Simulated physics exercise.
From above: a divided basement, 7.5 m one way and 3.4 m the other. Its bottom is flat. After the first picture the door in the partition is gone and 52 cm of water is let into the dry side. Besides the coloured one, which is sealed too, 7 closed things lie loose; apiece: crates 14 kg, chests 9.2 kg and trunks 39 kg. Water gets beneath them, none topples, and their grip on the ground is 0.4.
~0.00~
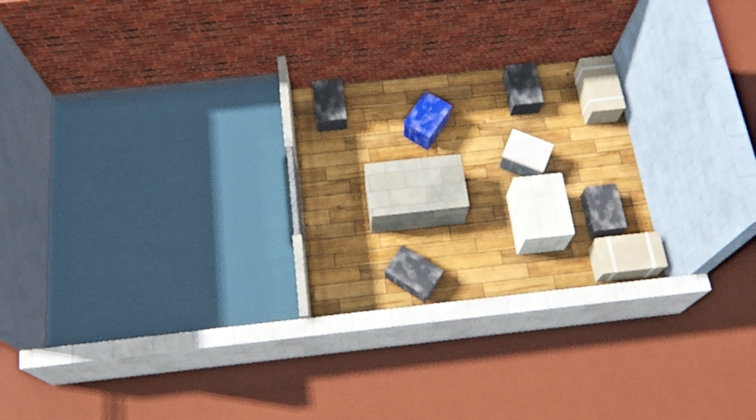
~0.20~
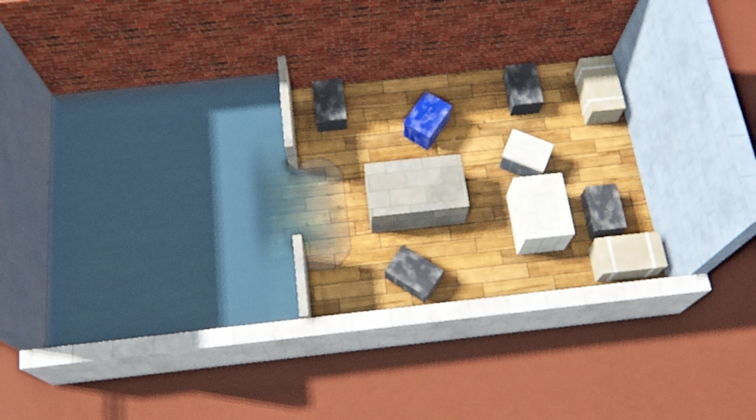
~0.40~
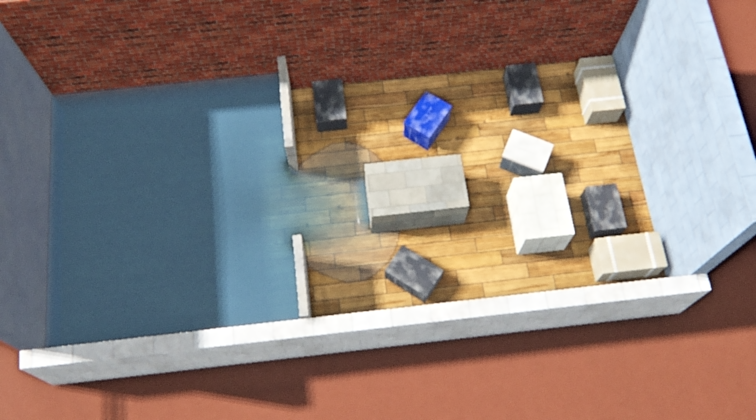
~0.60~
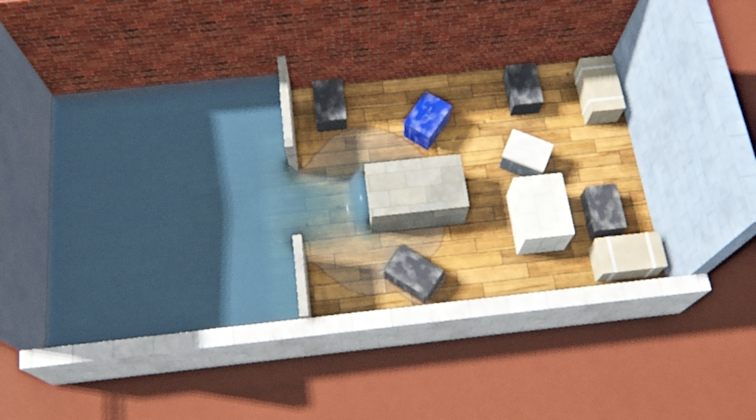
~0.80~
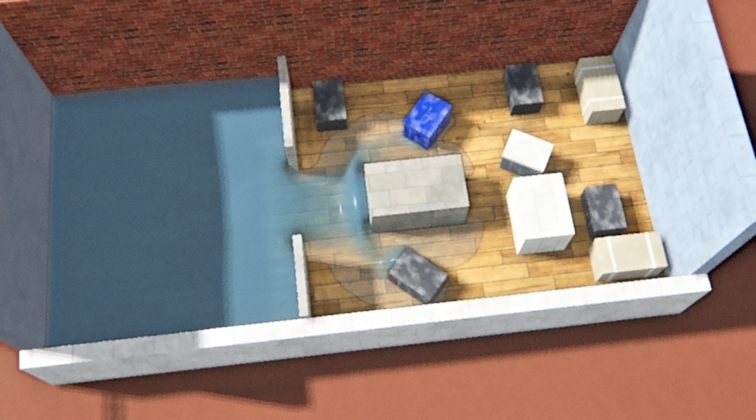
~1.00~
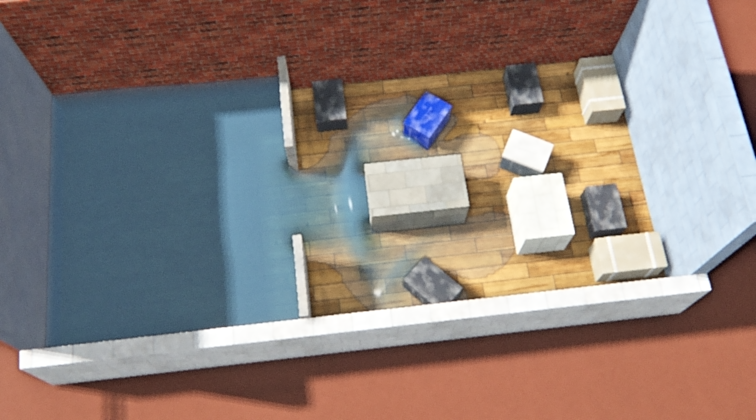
Divided basement seen from above, water pouring through the partition opening and spreading around a grey block, nudging one dark box slightly.
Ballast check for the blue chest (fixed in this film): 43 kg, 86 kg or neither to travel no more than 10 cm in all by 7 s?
I expect that only the larger load is enough.
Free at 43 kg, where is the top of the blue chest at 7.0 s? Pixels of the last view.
Near (454, 129).
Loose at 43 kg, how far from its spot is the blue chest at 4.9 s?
About 80 cm.
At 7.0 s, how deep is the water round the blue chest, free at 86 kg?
About 23 cm.
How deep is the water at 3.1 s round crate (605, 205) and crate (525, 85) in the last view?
Roughly 5 and 10 cm.
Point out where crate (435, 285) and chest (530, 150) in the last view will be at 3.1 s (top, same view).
Near (594, 267) and (594, 150).
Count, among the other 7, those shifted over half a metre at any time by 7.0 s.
6 of them.
After 1.4 s the blue chest would be 0 cm from its start with 43 kg and 0 cm from its start with 86 kg; 6 cm of water round it then.
After 3.1 s the blue chest would be 34 cm from its start with 43 kg and 0 cm from its start with 86 kg; 11 cm of water round it then.
After 4.9 s the blue chest would be 86 cm from its start with 43 kg and 0 cm from its start with 86 kg; 13 cm of water round it then.
After 7.0 s the blue chest would be 40 cm from its start with 43 kg and 0 cm from its start with 86 kg; 23 cm of water round it then.
